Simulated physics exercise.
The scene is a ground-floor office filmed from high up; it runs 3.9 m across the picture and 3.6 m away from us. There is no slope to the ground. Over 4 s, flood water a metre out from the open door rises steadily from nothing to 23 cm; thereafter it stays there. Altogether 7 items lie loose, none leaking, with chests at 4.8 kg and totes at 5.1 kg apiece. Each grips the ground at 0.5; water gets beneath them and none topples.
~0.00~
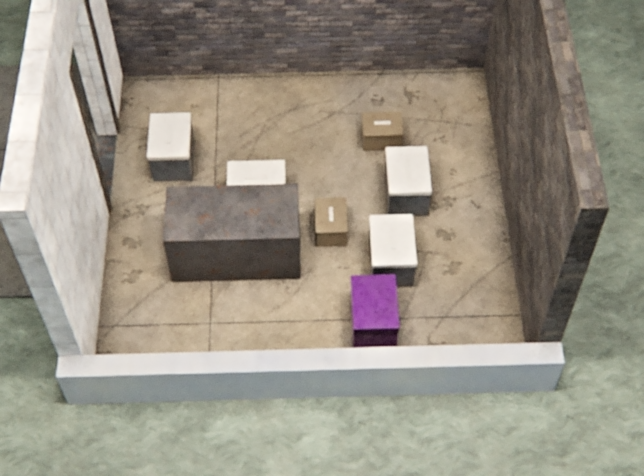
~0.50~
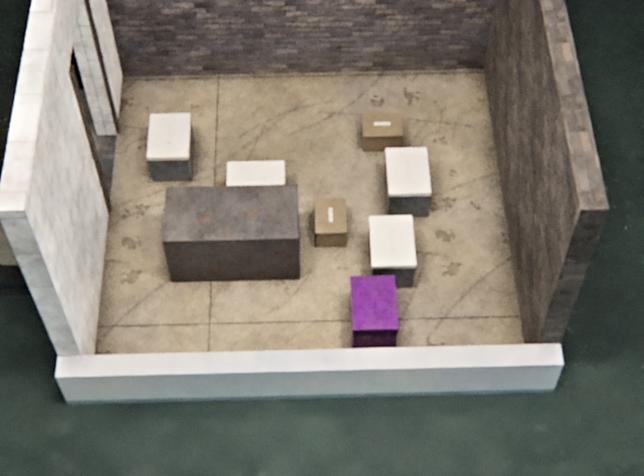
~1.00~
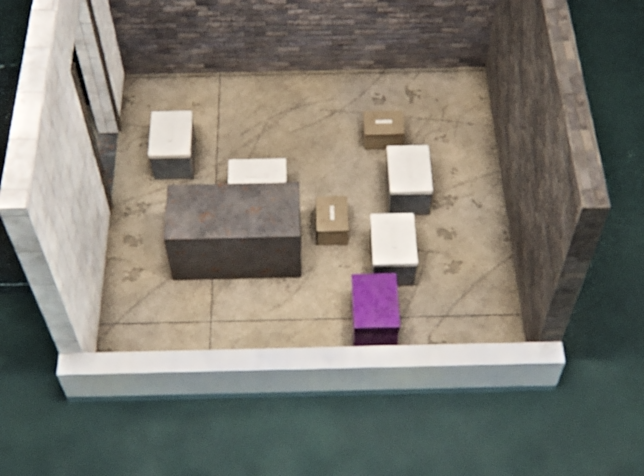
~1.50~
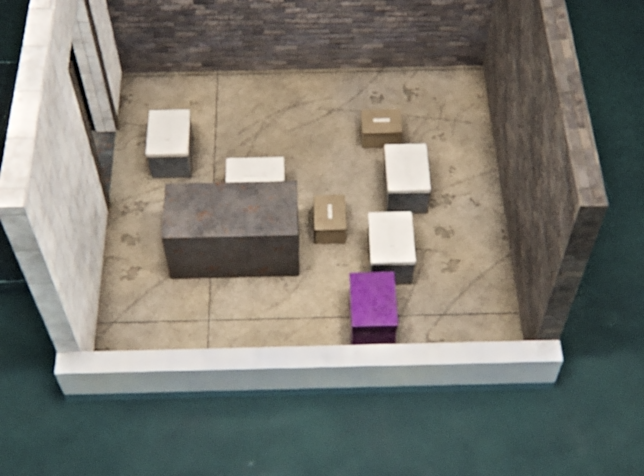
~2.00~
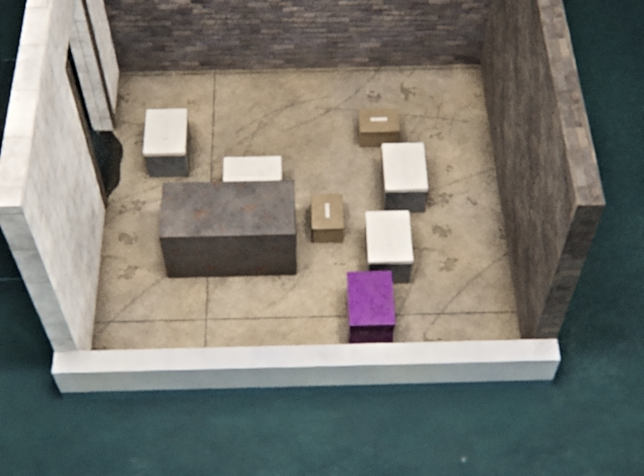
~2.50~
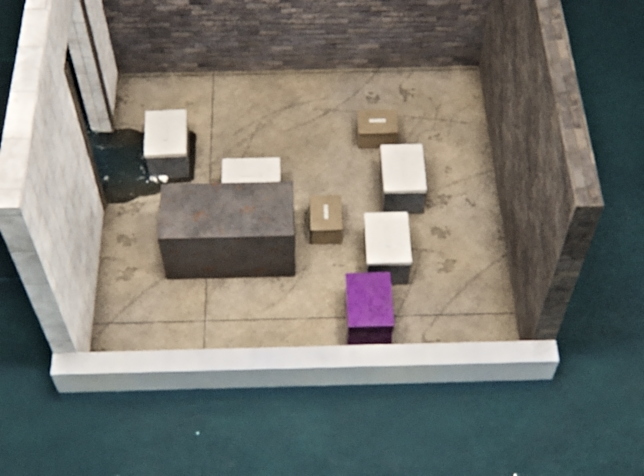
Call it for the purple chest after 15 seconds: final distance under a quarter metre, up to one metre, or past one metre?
Past one metre.
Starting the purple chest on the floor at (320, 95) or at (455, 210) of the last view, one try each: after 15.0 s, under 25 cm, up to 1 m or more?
Goes far off, then goes far off.
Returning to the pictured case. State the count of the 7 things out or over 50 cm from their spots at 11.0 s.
Count: 6.
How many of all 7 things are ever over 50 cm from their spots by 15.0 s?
Count: 7.
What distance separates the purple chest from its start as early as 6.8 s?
Roughly 0 cm.
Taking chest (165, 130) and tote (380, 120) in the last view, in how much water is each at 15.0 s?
First roughly 18 cm, second roughly 15 cm.
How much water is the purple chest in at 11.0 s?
Near 7 cm deep.
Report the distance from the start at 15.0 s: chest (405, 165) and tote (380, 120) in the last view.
300 cm, 250 cm.
After 3.5 s the purple chest is near (370, 299), 0.0 m from its start, aground; 0 afloat.
After 6.8 s the purple chest is near (370, 299), 0.0 m from its start, aground; 4 afloat.
After 11.0 s the purple chest is near (254, 275), 1.0 m from its start, afloat; 7 afloat.
After 15.0 s the purple chest is near (179, 270), 1.7 m from its start, afloat; 7 afloat.
